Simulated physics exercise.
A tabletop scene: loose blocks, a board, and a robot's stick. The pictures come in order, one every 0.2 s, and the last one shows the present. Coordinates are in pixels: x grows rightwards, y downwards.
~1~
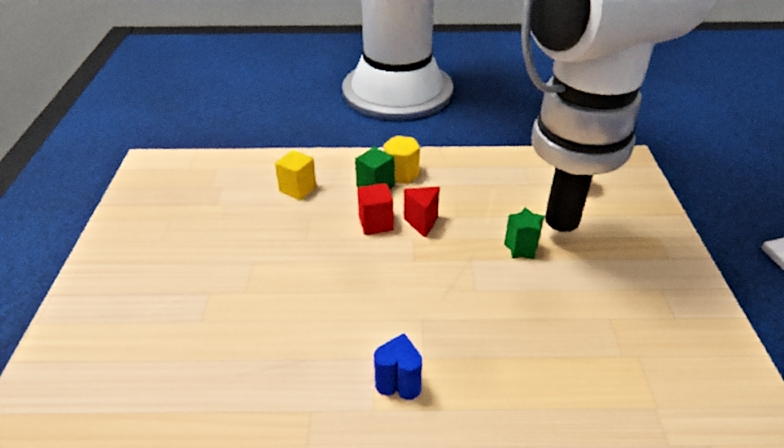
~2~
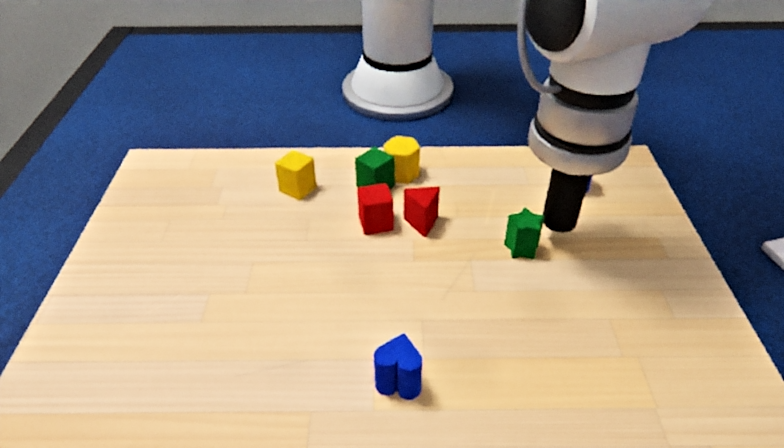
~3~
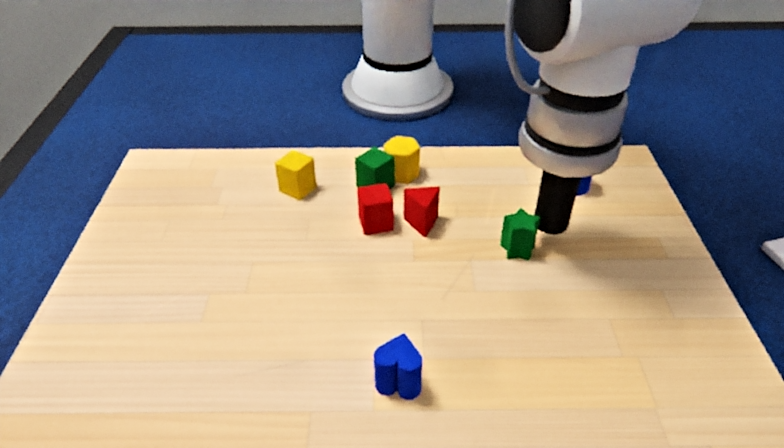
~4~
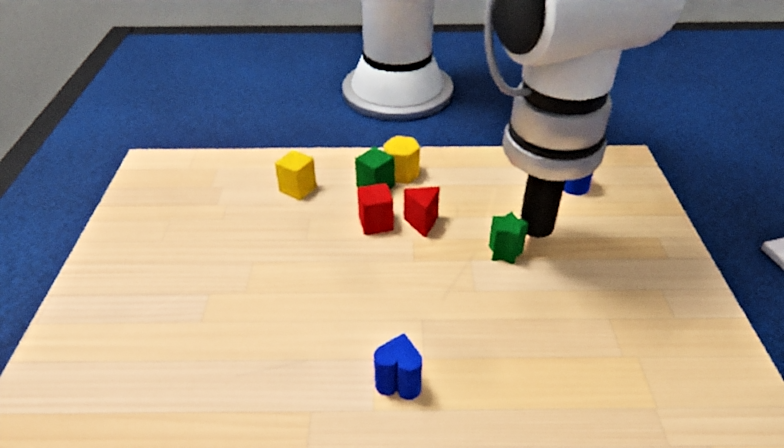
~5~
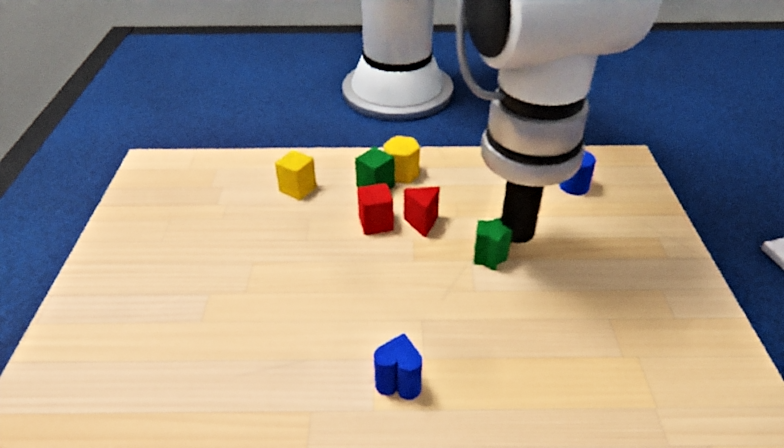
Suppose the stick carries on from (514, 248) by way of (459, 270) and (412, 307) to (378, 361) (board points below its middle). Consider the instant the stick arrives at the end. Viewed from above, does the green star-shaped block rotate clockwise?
It seems so.
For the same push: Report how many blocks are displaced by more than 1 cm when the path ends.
Expect one.
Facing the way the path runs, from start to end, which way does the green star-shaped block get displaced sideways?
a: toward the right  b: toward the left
I'll go with a - toward the right.
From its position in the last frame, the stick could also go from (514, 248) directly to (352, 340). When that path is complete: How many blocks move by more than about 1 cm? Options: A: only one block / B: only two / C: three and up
My answer is option A.
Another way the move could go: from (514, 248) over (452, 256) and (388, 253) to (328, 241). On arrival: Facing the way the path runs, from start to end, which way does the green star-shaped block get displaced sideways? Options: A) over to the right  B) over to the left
B.
What follows on the original path. One third of the way, stick (459, 255); green star-shaped block (432, 250).
Two thirds of the way, stick (412, 292); green star-shaped block (378, 277), turned 30° clockwise.
At the end, stick (377, 346); blue heart-shaped block (400, 358); red three-sided block in place; green star-shaped block (367, 282), turned 65° clockwise.
